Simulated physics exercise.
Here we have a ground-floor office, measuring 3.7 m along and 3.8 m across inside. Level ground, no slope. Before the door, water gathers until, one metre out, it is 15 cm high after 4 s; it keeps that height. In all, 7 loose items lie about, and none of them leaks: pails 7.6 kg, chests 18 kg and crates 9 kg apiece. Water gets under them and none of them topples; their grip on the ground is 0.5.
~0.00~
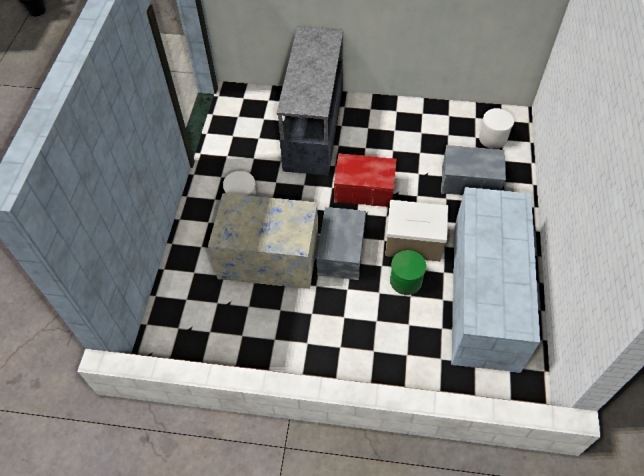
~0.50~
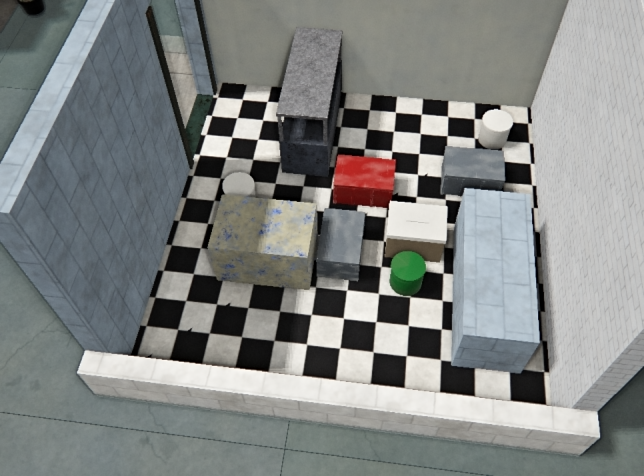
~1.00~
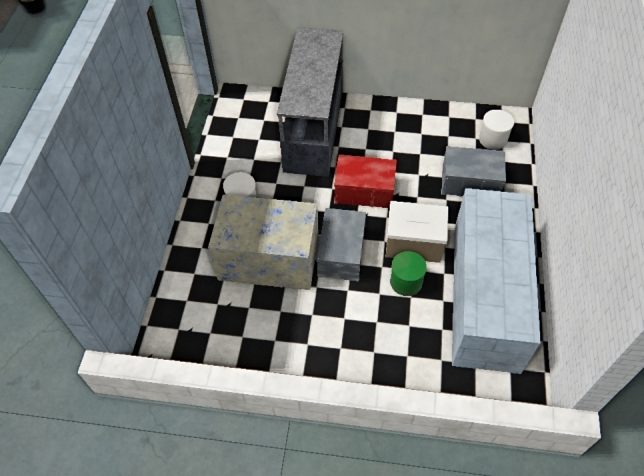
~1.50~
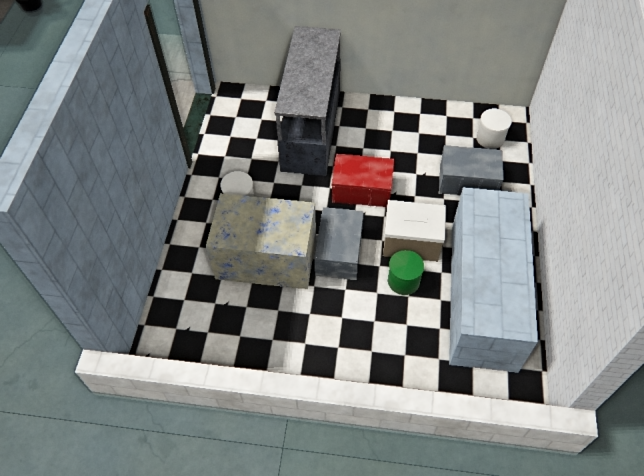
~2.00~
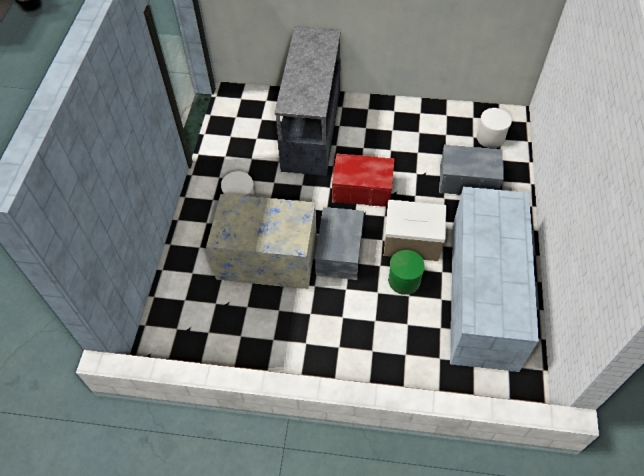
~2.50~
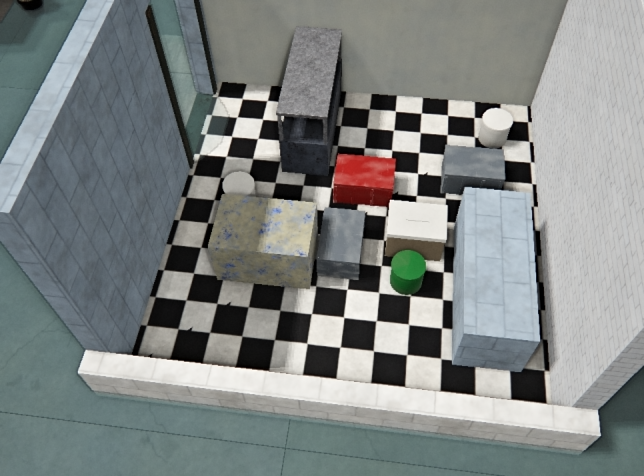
Water spread over the grey ground outside the walls, turning it a dull green, while the red crate, green pail and everything else on the checkered floor inside stayed where they were.
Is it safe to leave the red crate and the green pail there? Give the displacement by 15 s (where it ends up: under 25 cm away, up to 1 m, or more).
As for the red crate, it moves somewhat; as for the green pail, it remains in place.
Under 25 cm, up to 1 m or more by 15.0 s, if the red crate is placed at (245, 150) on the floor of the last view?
Outcome - it ends up well away.
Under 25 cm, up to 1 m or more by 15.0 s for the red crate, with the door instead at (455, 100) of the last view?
In that case the red crate goes a long way.
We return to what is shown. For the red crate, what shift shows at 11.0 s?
40 cm, give or take.
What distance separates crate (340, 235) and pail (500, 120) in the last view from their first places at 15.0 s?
One is off by 120 cm, the other by 0 cm, in the order asked.
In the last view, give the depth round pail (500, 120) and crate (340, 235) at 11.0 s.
I'd estimate 4 cm for the first and 4 cm for the second.
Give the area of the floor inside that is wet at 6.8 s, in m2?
Roughly 5.0 m2.
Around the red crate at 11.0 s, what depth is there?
Depth: About 3 cm.
After 3.5 s the red crate is near (365, 171), 0.0 m from its start, aground; the green pail is near (409, 265), 0.0 m from its start, aground; 0 afloat.
After 6.8 s the red crate is near (365, 170), 0.0 m from its start, aground; the green pail is near (409, 265), 0.0 m from its start, aground; 0 afloat.
After 11.0 s the red crate is near (371, 142), 0.4 m from its start, aground; the green pail is near (409, 265), 0.0 m from its start, aground; 1 afloat.
After 15.0 s the red crate is near (411, 133), 0.7 m from its start, afloat; the green pail is near (409, 265), 0.0 m from its start, aground; 3 afloat.
